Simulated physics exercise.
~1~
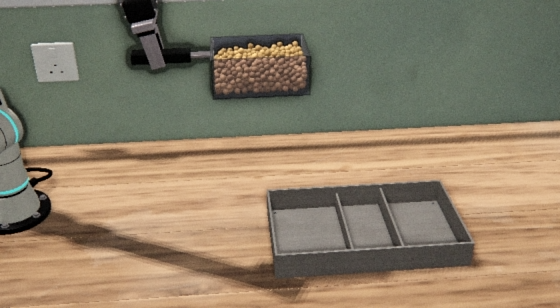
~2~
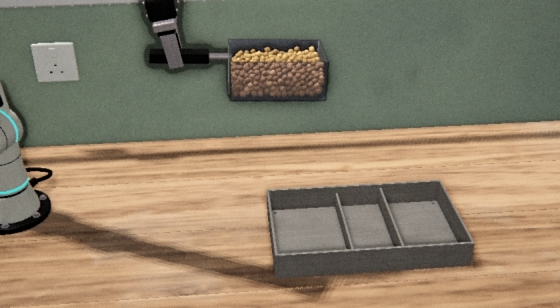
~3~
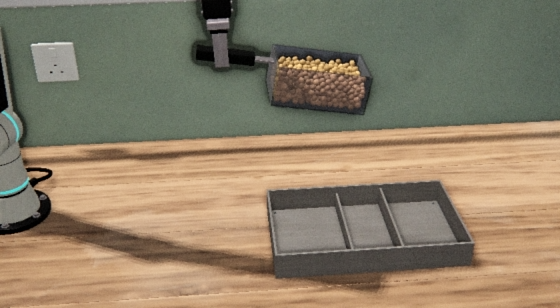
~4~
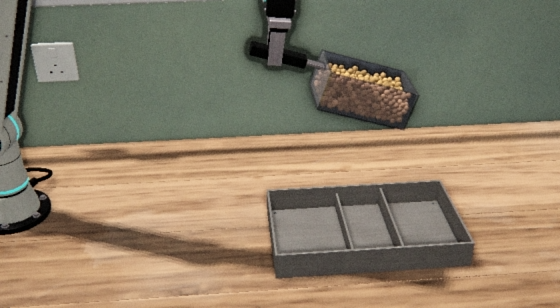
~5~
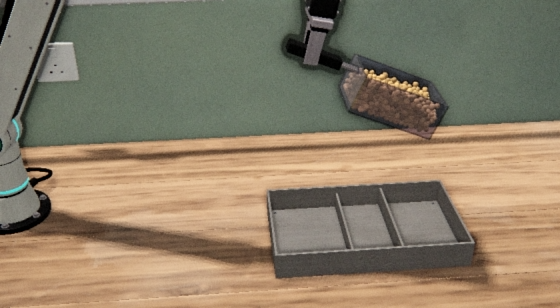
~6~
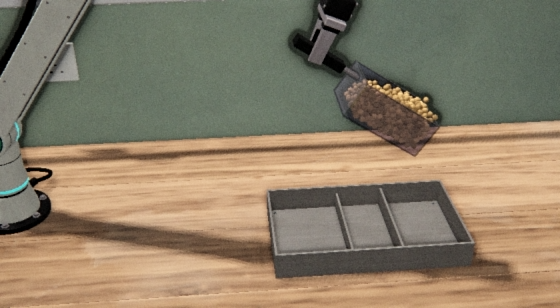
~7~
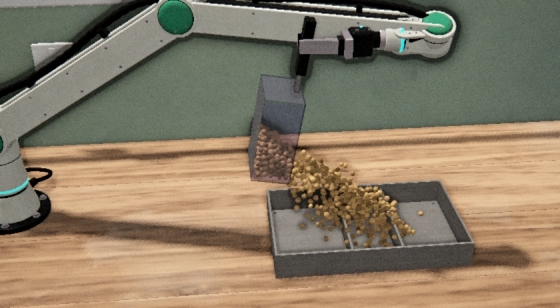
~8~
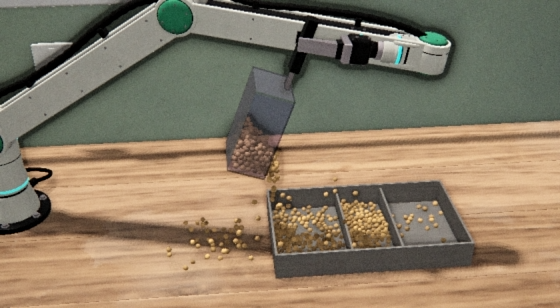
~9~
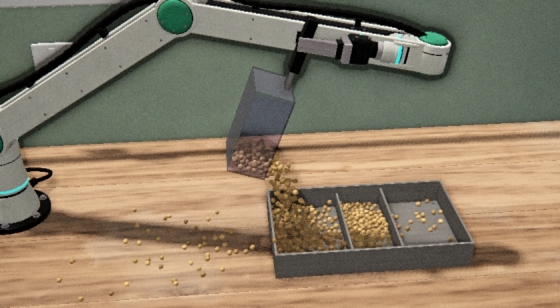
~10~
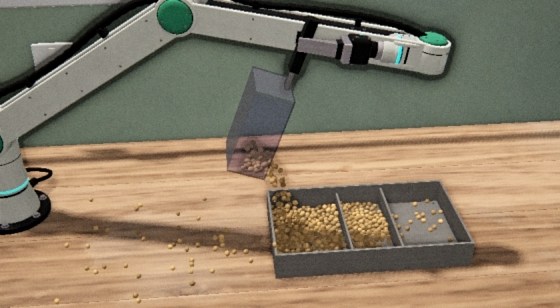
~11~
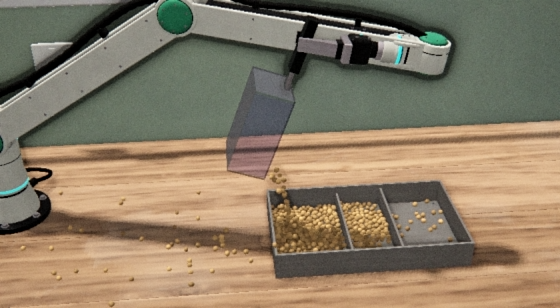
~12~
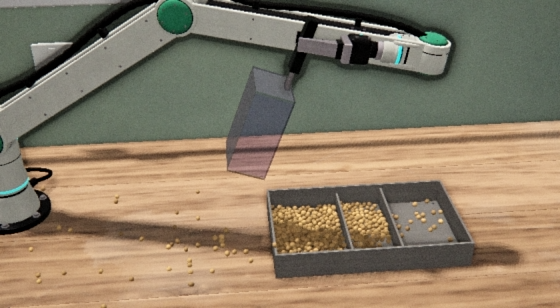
Robot arm carrying a box of dried chickpeas rightward, tipping it over a divided tray, filling two compartments and scattering some on the table.
